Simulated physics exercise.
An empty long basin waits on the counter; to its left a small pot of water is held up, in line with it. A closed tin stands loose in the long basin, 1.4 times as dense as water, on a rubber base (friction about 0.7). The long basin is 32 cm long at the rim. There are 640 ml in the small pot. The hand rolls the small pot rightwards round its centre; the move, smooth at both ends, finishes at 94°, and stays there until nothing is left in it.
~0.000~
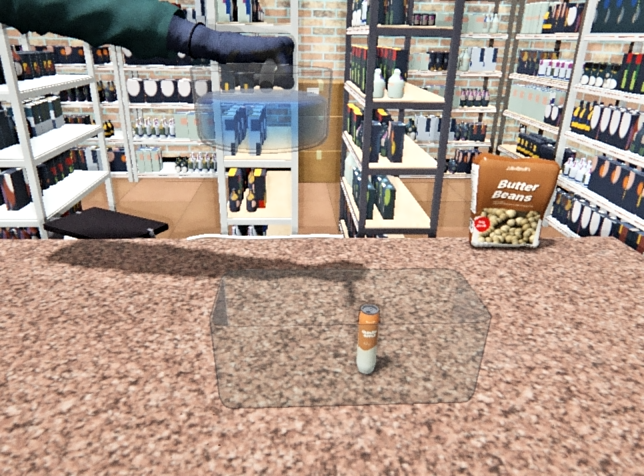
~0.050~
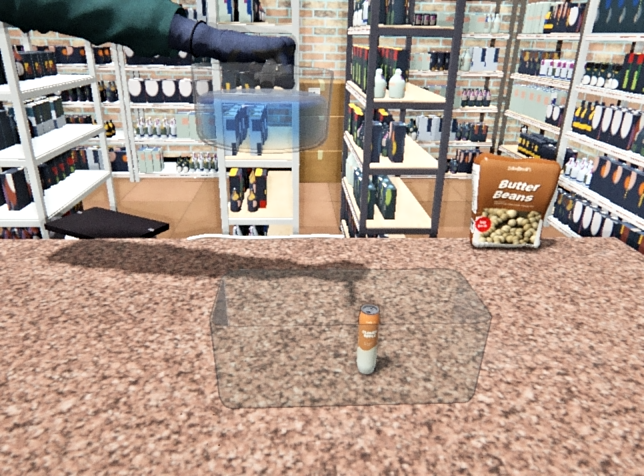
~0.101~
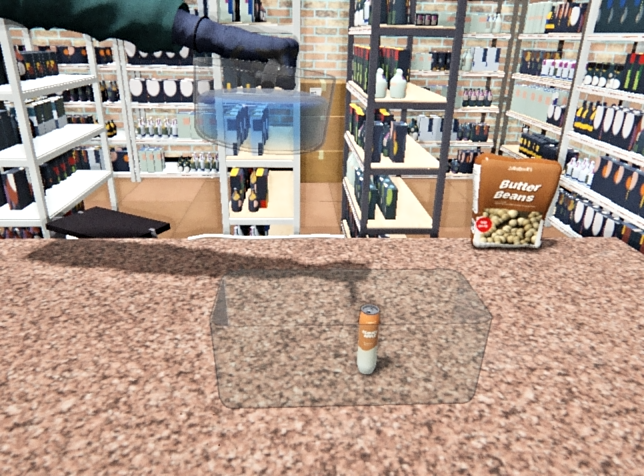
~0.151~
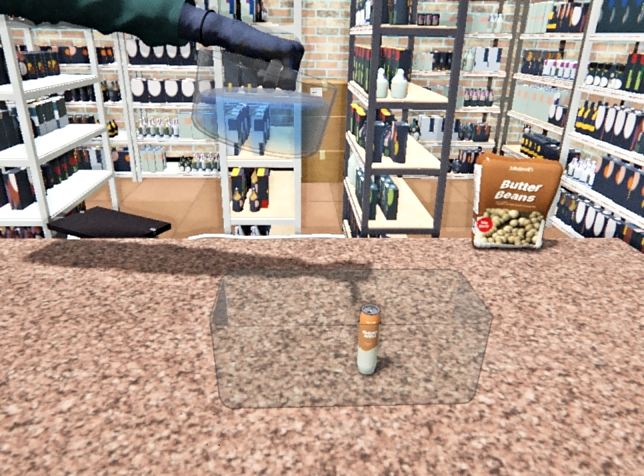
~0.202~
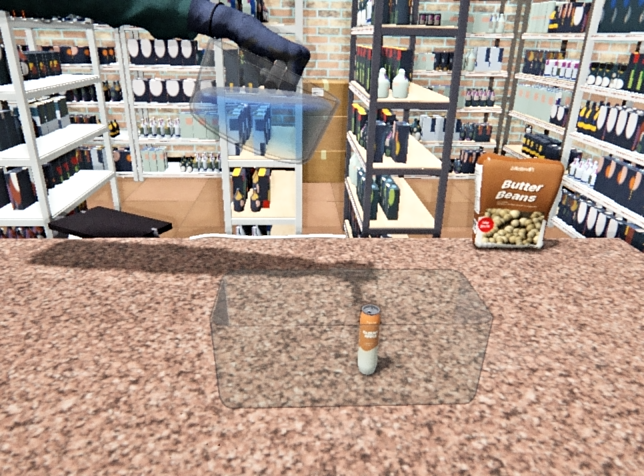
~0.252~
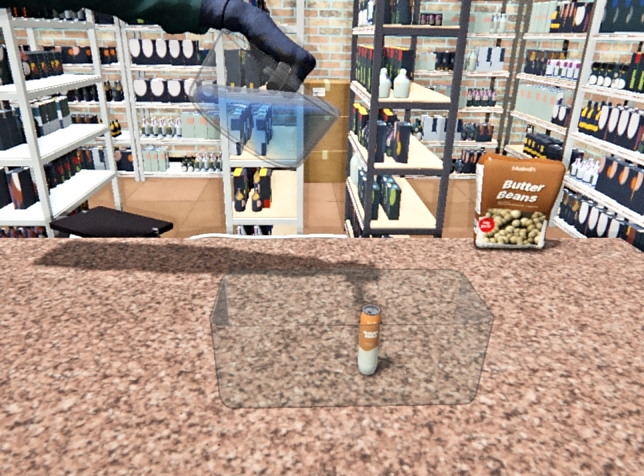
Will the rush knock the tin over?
The tin goes over.
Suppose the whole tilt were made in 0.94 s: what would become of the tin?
The tin topples.
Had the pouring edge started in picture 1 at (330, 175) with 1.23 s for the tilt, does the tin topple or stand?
Then it keeps standing.
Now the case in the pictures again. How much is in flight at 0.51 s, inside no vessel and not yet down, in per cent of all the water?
Some 58 per cent.
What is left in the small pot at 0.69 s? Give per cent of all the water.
About 12 per cent.
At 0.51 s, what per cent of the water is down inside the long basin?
About 6 per cent.
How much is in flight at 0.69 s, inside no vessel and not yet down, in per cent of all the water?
Some 18 per cent.
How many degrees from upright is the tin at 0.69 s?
Near 0° from upright.
After 0.51 s the tilt is 88° and 35 per cent is still to pour; the tin stands where it began.
After 0.69 s the tilt is 94° and 13 per cent is still to pour; the tin stands where it began.
After 0.89 s the tilt is 94° and 4 per cent is still to pour; the tin leans 11°.
After 1.10 s the tilt is 94° and 1 per cent is still to pour; the tin lies on its side.
In the end the tin lies on its side.
